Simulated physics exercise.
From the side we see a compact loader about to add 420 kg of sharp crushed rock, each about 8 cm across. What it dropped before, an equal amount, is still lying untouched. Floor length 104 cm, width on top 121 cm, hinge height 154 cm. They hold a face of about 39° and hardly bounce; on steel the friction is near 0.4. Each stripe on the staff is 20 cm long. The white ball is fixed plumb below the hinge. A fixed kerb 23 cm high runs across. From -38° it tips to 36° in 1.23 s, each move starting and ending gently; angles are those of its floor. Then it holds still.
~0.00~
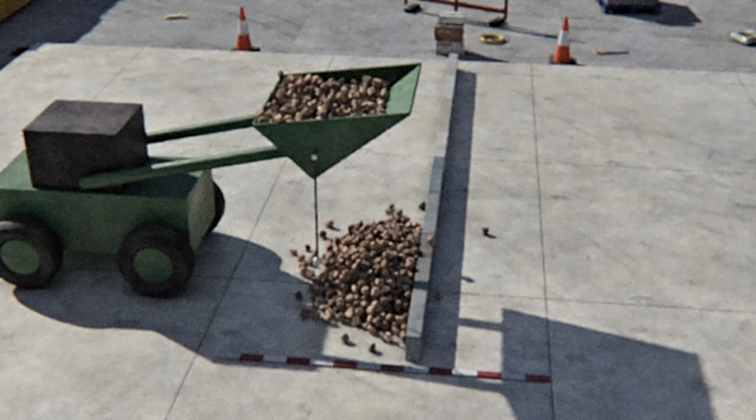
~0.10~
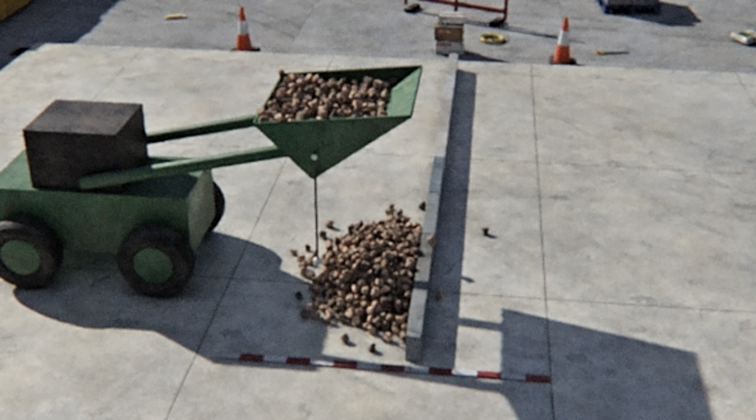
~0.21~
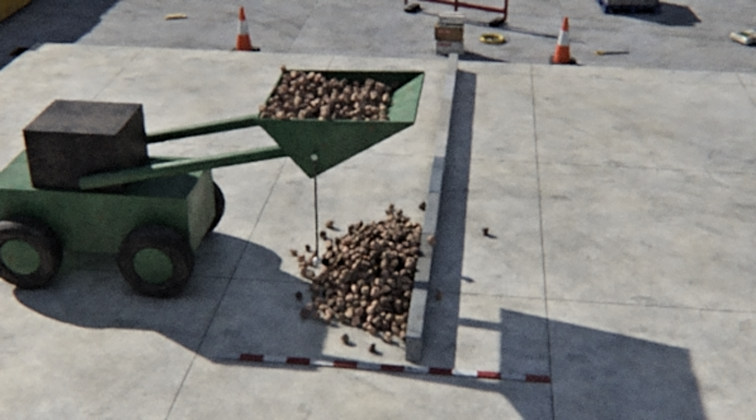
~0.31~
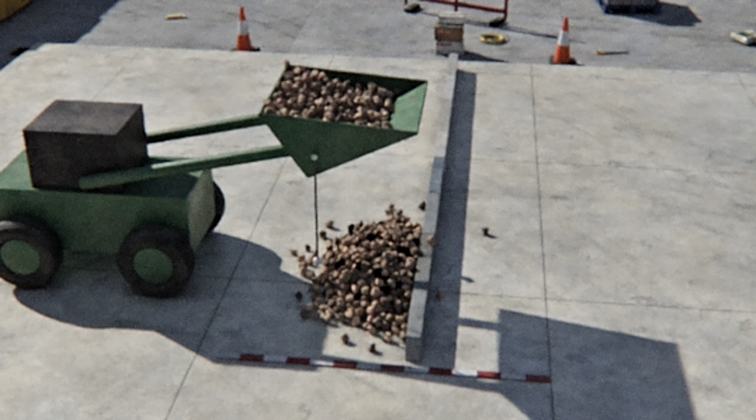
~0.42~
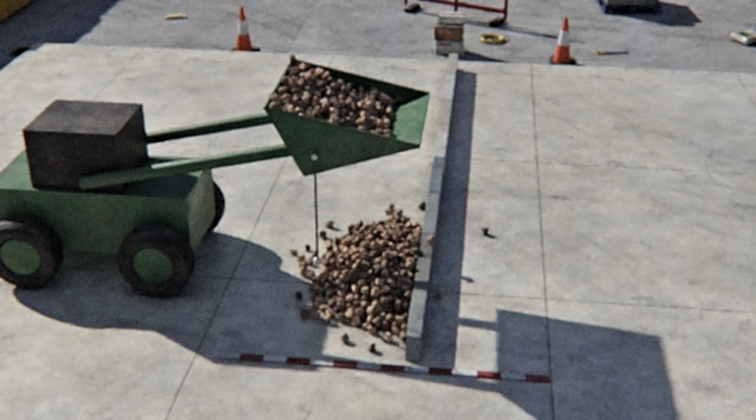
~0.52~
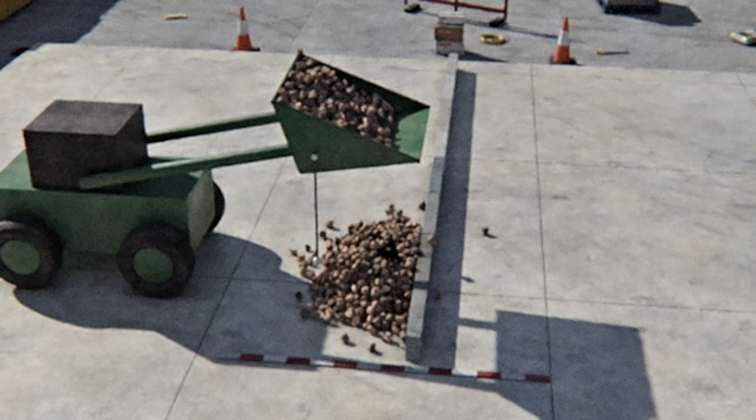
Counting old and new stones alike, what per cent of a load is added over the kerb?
About 90 per cent.
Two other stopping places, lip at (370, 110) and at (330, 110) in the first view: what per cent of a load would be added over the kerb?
About 30 and 5 per cent.
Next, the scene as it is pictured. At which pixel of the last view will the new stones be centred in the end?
Near (466, 272).
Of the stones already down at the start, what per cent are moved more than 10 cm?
About 0 per cent.
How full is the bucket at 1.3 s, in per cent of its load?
About 90 per cent.
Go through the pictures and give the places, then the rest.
Lip at (410, 114), floor tilted -38°, highest stones at (314, 87). The earlier load is highest near (385, 247), 30 cm above ground level, 100 % on this side of the kerb, in the first picture.
Lip at (411, 117), floor tilted -36°, highest stones at (308, 85); the stones move at 0.1 m/s on average, in the second picture.
Lip at (414, 123), floor tilted -32°, highest stones at (297, 79); the stones move at 0.2 m/s on average, in the third picture.
Lip at (417, 134), floor tilted -26°, highest stones at (297, 75); the stones move at 0.3 m/s on average, in the fourth picture.
The bucket is at -18°, its lip at (420, 147); the top of the load is at (299, 72); the stones move at 0.4 m/s on average, in the fifth picture.
Lip at (420, 162), floor tilted -9°, highest stones at (304, 67); the stones move at 0.4 m/s on average, in the sixth picture.
After 0.9 s the floor is at 24°; in per cent of one load, 100 in the bucket, 100 on this side of the kerb; the foremost stones are at (430, 259).
After 1.3 s the floor is at 36°; in per cent of one load, 88 in the bucket, 112 on this side of the kerb; the foremost stones are at (435, 250).
After 1.7 s the floor is at 36°; in per cent of one load, 37 in the bucket, 134 on this side of the kerb, 29 over the kerb; the foremost stones are at (486, 269).
After 4.4 s the floor is at 36°; in per cent of one load, 0 in the bucket, 109 on this side of the kerb, 91 over the kerb; the foremost stones are at (577, 290). Net gain over the kerb, 90.
